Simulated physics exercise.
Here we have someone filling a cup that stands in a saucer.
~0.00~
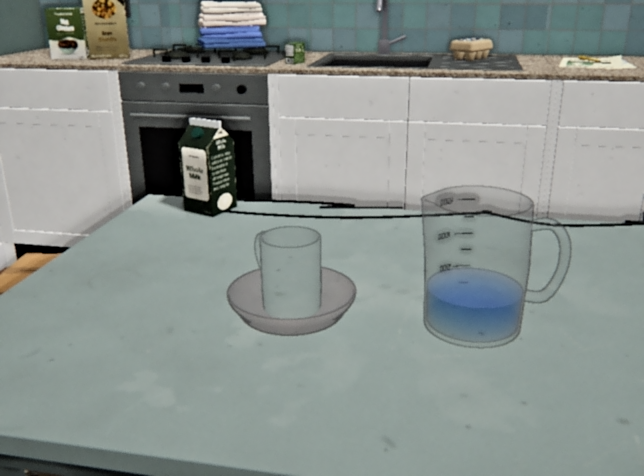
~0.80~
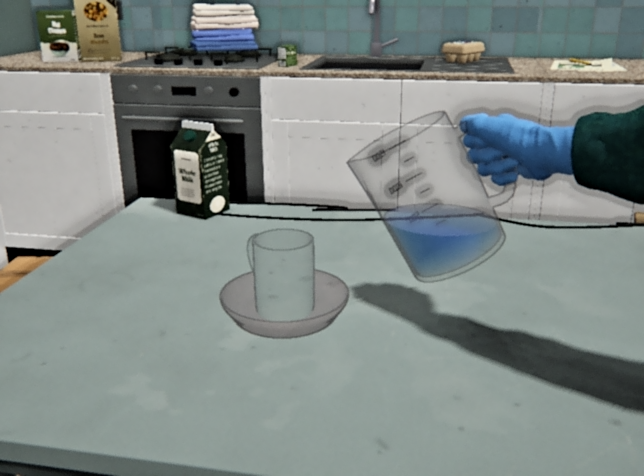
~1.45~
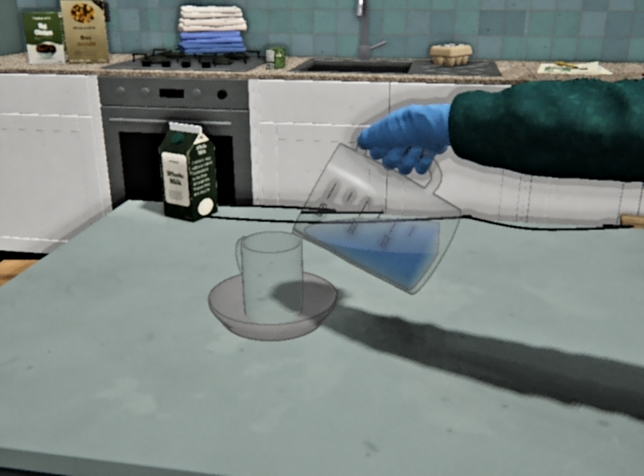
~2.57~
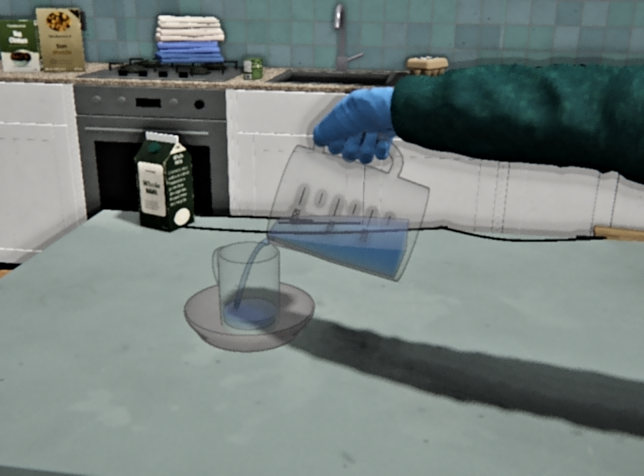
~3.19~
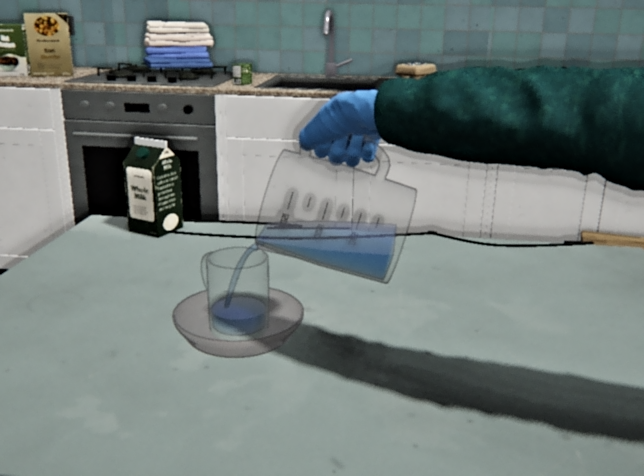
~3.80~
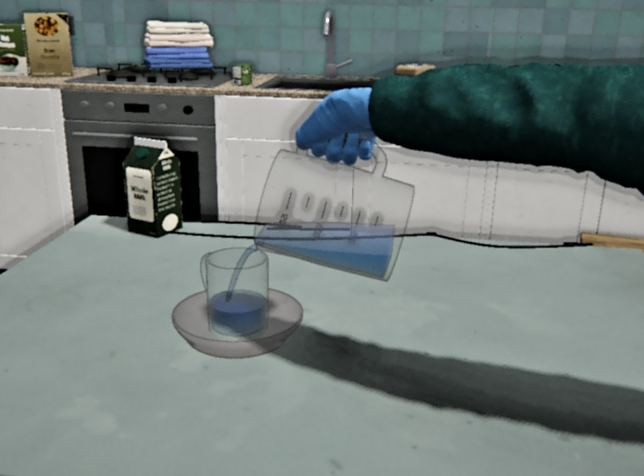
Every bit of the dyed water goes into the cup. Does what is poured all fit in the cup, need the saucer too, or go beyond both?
I think the cup is going to be beaten, but the saucer copes.
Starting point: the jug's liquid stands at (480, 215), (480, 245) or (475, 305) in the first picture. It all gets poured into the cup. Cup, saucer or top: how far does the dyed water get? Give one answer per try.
In turn: Past the saucer, on to the top, the cup holds it.
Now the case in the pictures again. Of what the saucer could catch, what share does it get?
I'd put it at about 30 per cent.
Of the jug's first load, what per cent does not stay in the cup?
Estimate: Close to 20 percent.
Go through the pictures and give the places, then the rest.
Both stand on the top; jug (477, 262) about a quarter full; cup (291, 270) empty; saucer (275, 323) dry, in the first picture.
The hand lifts the jug; jug (428, 195) tipped 30° with all of its load; cup (284, 272) empty, in the second picture.
The jug is brought over; jug (373, 217) tipped 65° with all of its load; cup (273, 275) empty, in the third picture.
A stream runs into the cup; jug (345, 213) tipped 75° with nearly all of its load; cup nearly empty, surface at (250, 309), in the fourth picture.
A stream runs into the cup; jug (333, 215) tipped 75° with about three quarters of its load; cup (238, 291) about a quarter full, in the fifth picture.
A stream runs into the cup; jug (331, 215) tipped 75° with about three quarters of its load; cup about a third full, surface at (238, 301); saucer (221, 346) dry, in the sixth picture.
After 6.4 s, the cup is about three quarters full; the saucer is dry.
After 8.4 s, the cup is full to the brim; the saucer is wet, with room to spare.
After 10.6 s, the cup is full to the brim; the saucer is wet, with room to spare.
